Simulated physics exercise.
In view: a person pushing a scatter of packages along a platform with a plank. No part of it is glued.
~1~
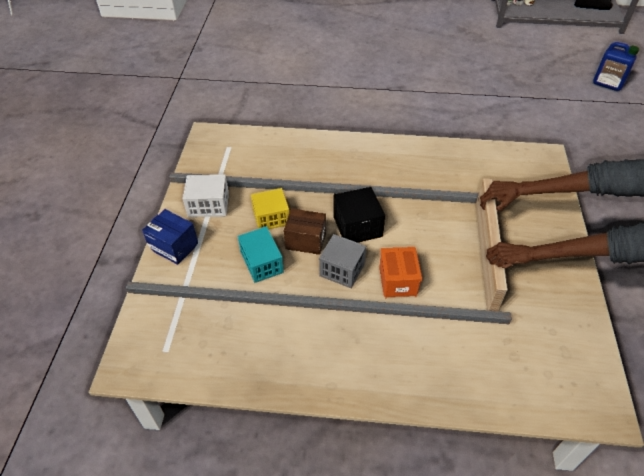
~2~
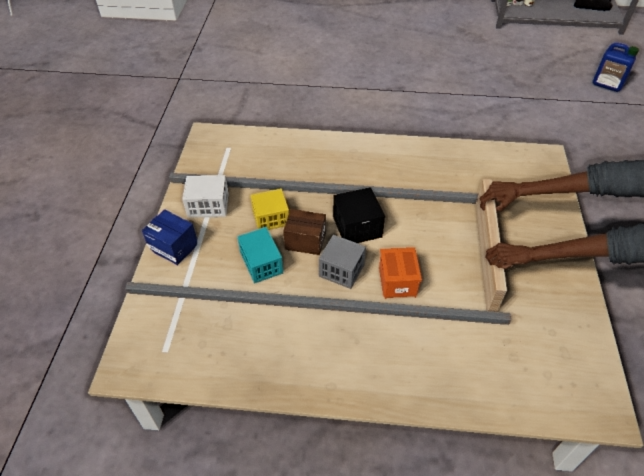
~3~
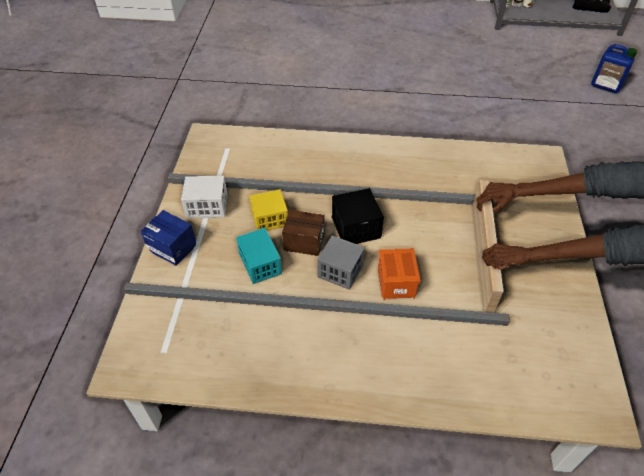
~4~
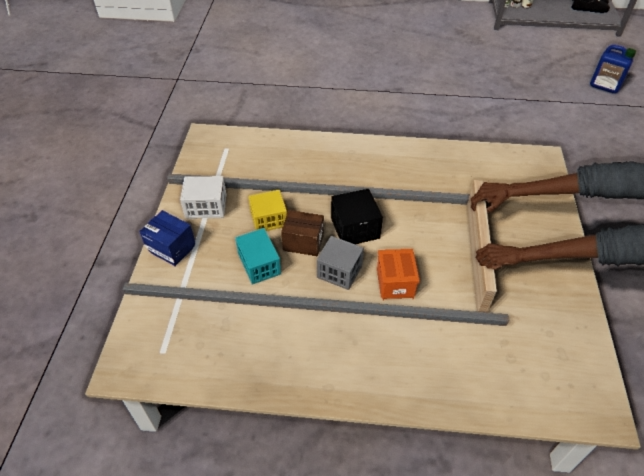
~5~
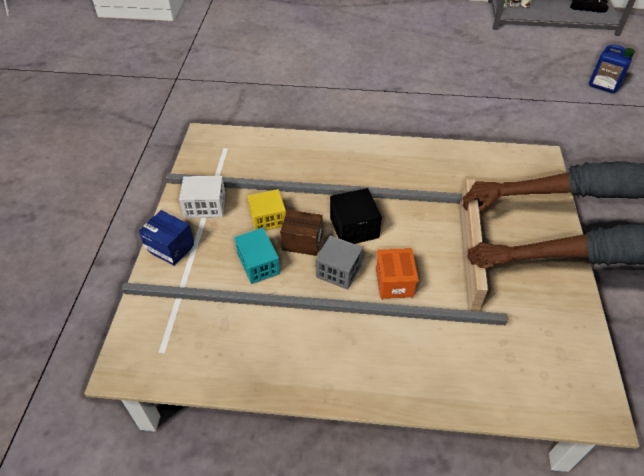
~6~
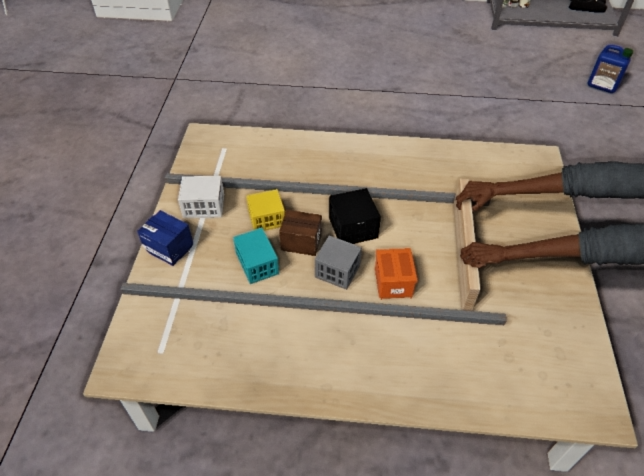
A pale wooden table stands on a grey stone-like floor, seen from above at an angle by a nearly still camera. Between two grey rails lie white, yellow, turquoise, brown, black, grey and orange packages, with a blue one at the left near a white tape line. From the right, two hands slide a wooden plank slightly leftward, while the packages stay in place.
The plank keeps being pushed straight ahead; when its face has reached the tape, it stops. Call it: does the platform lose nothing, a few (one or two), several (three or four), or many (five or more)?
It loses several, three or four.
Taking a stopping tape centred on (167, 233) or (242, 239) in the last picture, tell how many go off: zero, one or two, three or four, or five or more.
First place: At least five; second place: Either one or two.
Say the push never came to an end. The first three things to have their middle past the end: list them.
Earliest first, the order is the blue parcel, the white crate, the turquoise crate.
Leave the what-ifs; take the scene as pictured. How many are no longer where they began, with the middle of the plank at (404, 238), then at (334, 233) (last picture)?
That makes 1 at the first spot and 5 at the second.
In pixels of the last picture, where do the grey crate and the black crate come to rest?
Positions - first (130, 265), then (184, 199).
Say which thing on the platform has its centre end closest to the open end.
Foremost: The grey crate.
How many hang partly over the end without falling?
The number would be 2.
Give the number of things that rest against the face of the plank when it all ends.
It adds up to 2.
A little later, none off yet; blue parcel at rest near (166, 238); white crate at rest near (202, 197); turquoise crate at rest near (256, 256).
Next, none off yet; blue parcel at rest near (166, 238); white crate at rest near (202, 197); turquoise crate shifted about its own width near (220, 255).
Later still, none off yet; blue parcel tilted a little near (133, 227); white crate shifted about its own width near (163, 193); turquoise crate shifted well along near (152, 250).
When it is over, the number that fall off is three or four; down, yellow crate, turquoise crate, white crate and blue parcel.
